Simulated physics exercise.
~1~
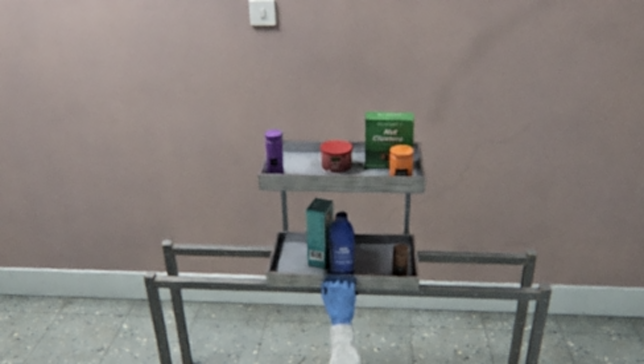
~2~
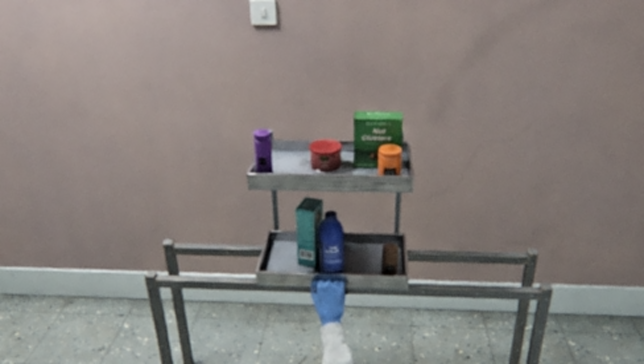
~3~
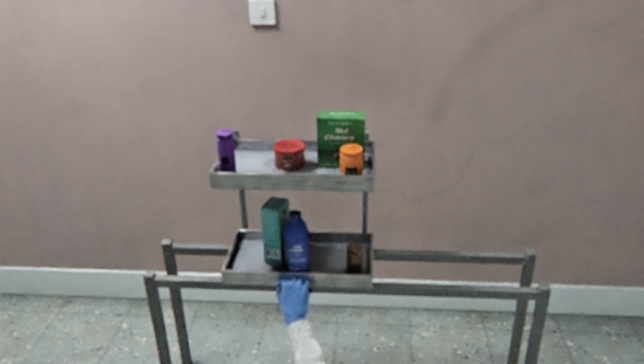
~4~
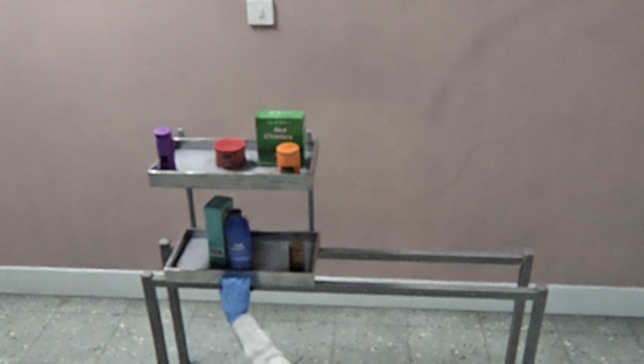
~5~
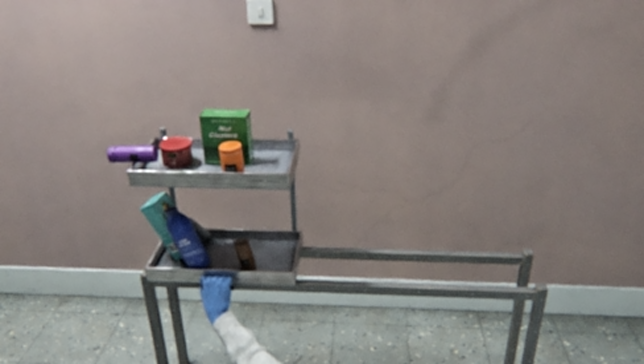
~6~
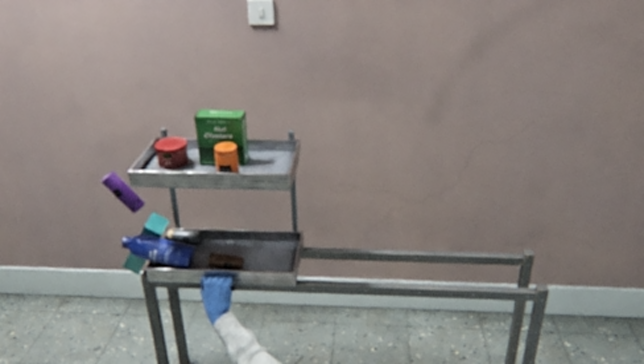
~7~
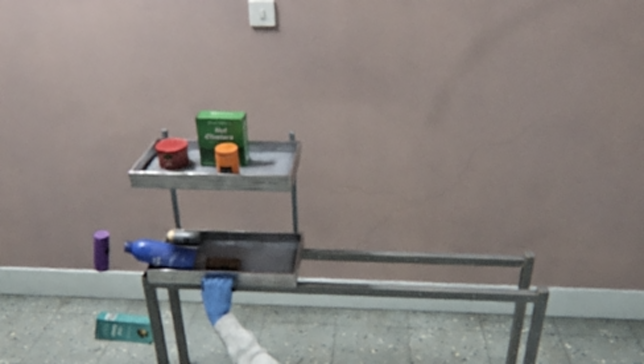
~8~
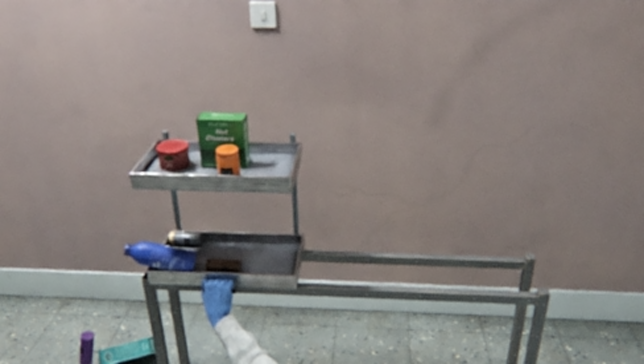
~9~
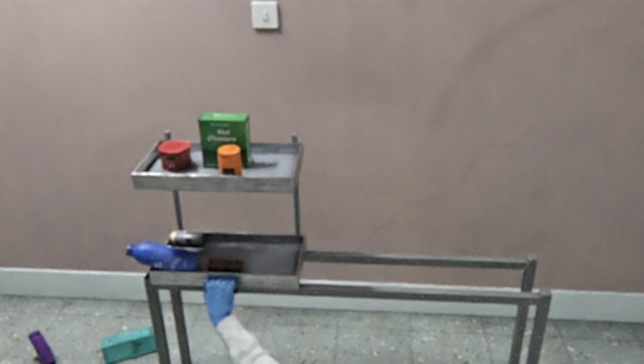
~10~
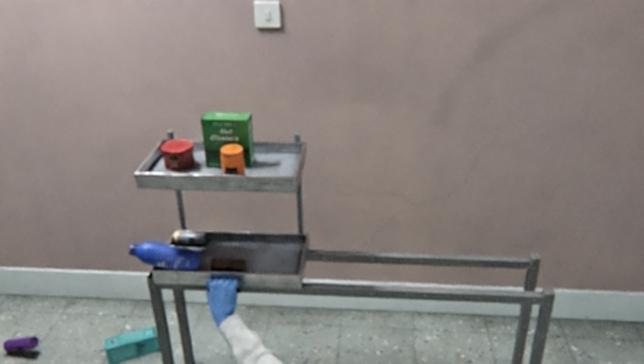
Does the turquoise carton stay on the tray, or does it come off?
The turquoise carton comes off the tray. It tips over the left end and ends up lying on the floor.
A blue-gloved hand slid a two-level metal tray left along its rails until it stopped at the end. The bottle and containers below toppled, the purple shaker and turquoise carton fell to the floor, and the other three items on top stayed upright.
